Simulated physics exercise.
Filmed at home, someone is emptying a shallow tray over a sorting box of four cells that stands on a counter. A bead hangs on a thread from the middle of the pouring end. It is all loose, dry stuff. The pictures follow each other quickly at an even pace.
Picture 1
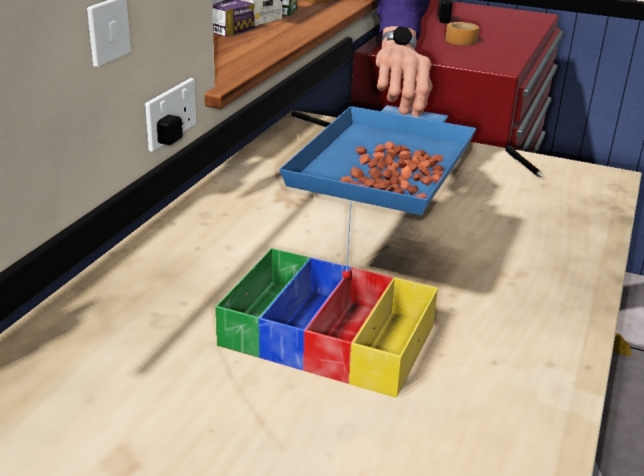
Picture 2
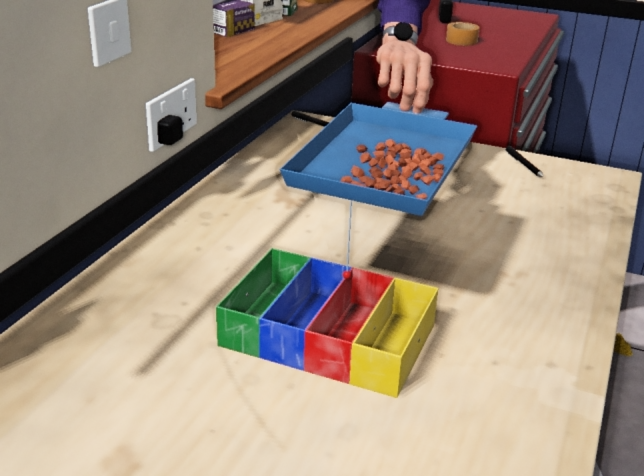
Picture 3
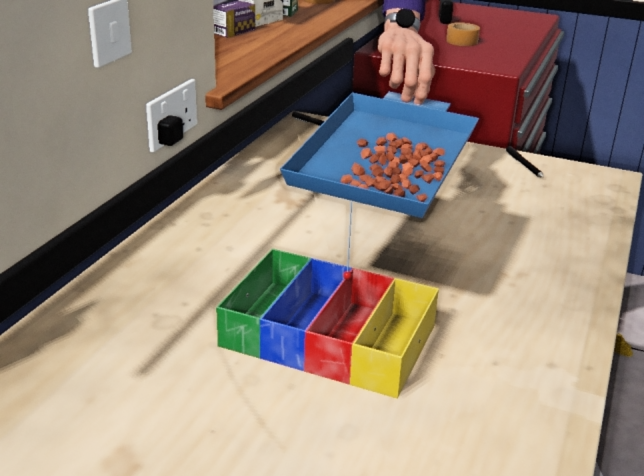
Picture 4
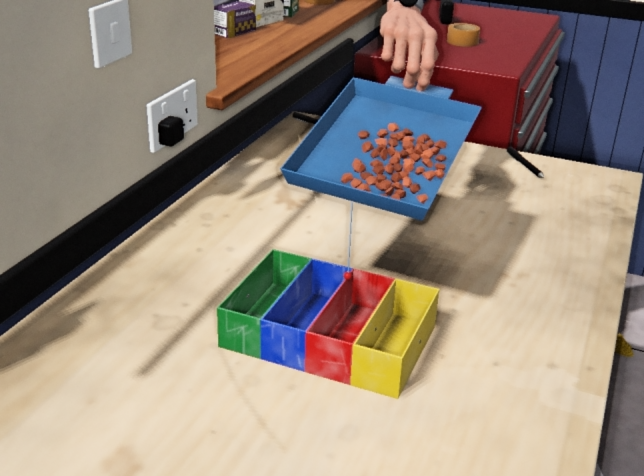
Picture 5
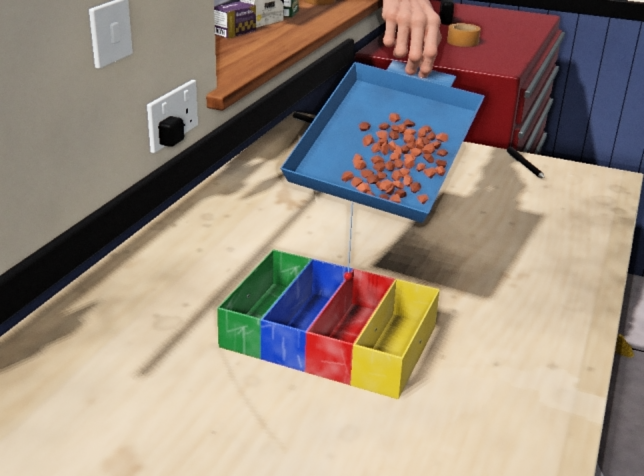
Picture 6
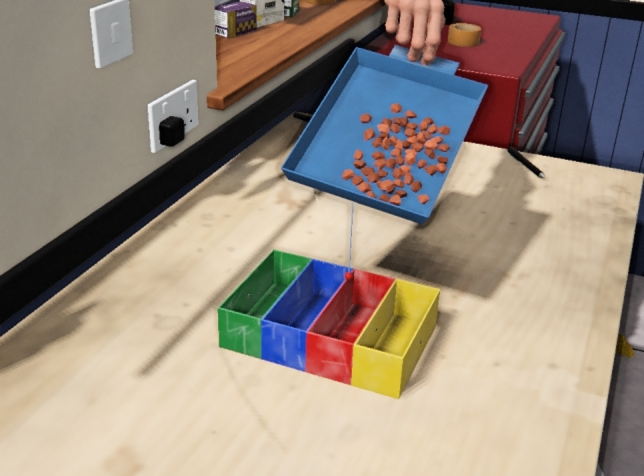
A hand raising the back of a blue tray of crushed brick bits, tilting it steeper above a green, blue, red and yellow box.
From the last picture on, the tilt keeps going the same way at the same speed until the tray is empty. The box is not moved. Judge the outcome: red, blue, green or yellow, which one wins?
The yellow compartment wins.
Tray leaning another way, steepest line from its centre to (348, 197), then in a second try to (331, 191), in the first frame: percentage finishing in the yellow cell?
Close to 20 percent first and close to 0 percent second.
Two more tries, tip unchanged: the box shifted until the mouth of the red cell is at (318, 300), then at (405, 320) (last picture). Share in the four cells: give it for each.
In turn about 30 and about 100 percent.
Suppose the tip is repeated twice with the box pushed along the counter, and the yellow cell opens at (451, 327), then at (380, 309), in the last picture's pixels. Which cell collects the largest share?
You'd see red win the first time and that yellow cell win the second.
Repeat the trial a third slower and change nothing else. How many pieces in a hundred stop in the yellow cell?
Result: About 60 per cent.
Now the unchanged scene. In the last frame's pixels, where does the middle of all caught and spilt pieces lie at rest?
Last view, centre at rest - approx. (396, 350).
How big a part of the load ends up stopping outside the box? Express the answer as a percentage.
It comes to some 10 in a hundred.
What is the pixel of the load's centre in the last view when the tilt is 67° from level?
In the last view the centre sits at roughly (399, 191).
Shortly afterwards, tray tipped steeply; the whole lot on the tray.
Next, tray tipped past a quarter turn; near a quarter on the tray; near half in the yellow cell; a little in the red cell; near a quarter falling or outside the box.
Some moments later, tray tipped past a quarter turn; the bulk in the yellow cell; a little in the red cell; a little falling or outside the box.
In the end, tray tipped past a quarter turn; the bulk in the yellow cell; a little in the red cell; none at all in the blue cell; none at all in the green cell; a little outside the box.
